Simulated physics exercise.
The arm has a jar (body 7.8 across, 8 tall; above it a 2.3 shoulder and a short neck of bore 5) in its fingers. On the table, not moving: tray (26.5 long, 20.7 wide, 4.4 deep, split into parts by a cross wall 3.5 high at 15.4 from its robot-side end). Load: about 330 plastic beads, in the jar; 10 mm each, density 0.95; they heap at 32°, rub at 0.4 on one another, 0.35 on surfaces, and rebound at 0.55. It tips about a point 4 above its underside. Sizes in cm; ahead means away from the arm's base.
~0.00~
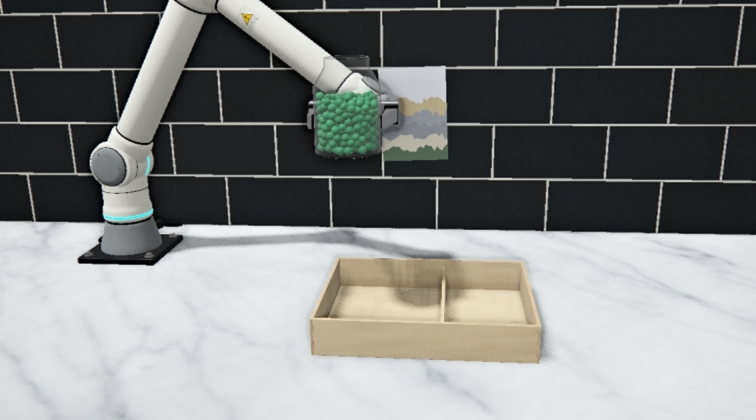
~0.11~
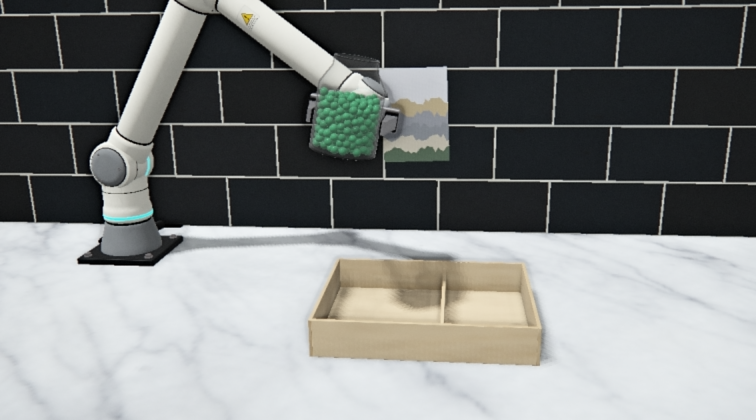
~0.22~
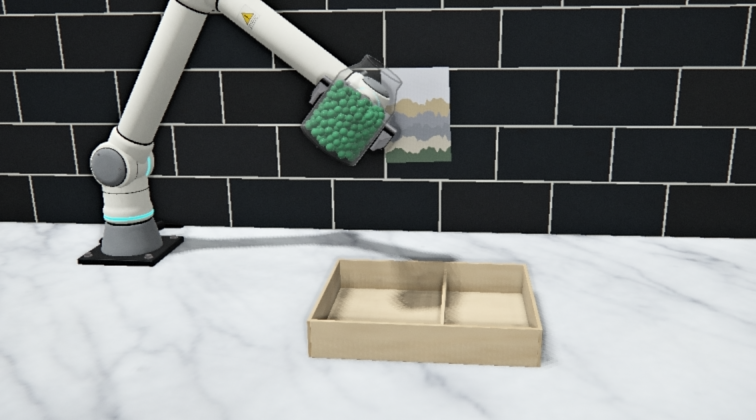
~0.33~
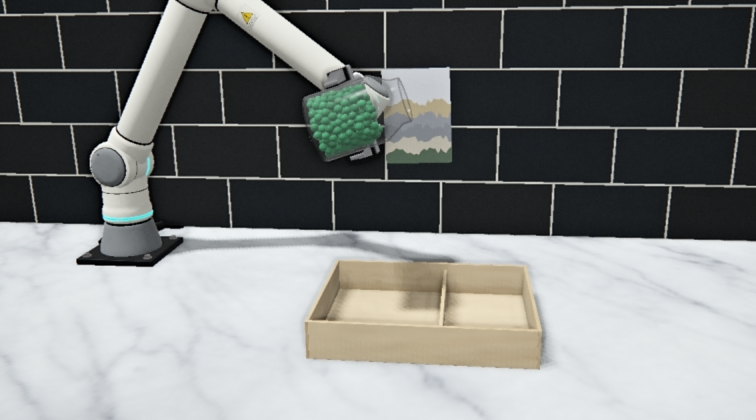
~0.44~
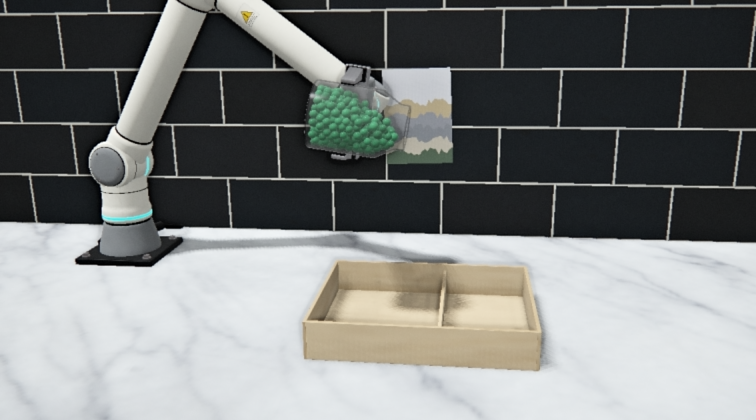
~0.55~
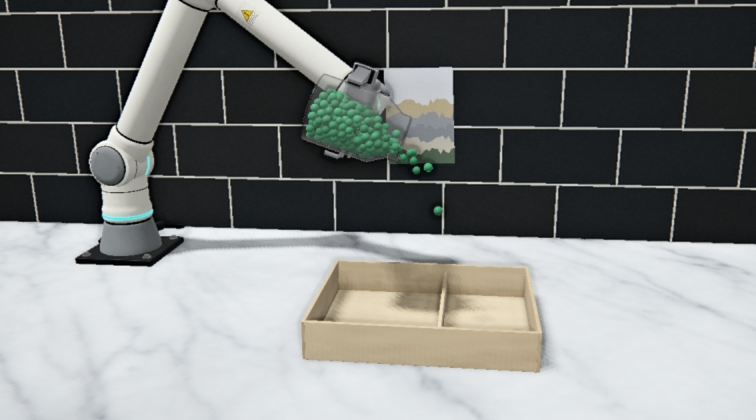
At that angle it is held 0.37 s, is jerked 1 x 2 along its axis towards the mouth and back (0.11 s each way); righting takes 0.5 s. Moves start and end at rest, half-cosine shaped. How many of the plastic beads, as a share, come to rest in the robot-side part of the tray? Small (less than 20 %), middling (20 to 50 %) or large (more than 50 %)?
In the robot-side part of the tray the share is small, less than 20 %.
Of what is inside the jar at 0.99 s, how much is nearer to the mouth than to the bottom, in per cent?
Some 55 per cent.
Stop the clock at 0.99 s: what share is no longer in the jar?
Near 15 per cent so far.
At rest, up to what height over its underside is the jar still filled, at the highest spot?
About 7.5 cm.
After 0.99 s, tipped 109°, highest piece 29 above the table; 283 in the jar, 25 in the far-side part, 19 in the robot-side part, 7 in flight or on a rim.
After 1.42 s, tipped 44°, highest piece 31 above the table; 253 in the jar, 45 in the far-side part, 30 in the robot-side part, 2 on the table or floor, 4 in flight or on a rim.
After 1.84 s, upright, highest piece 31 above the table; 253 in the jar, 47 in the far-side part, 31 in the robot-side part, 3 on the table or floor.
After 2.54 s, upright, highest piece 31 above the table; 253 in the jar, 47 in the far-side part, 31 in the robot-side part, 3 on the table or floor.
At rest, 253 in the jar, 47 in the far-side part, 31 in the robot-side part, 3 on the table or floor. That is 9 % in the robot-side part of the tray.
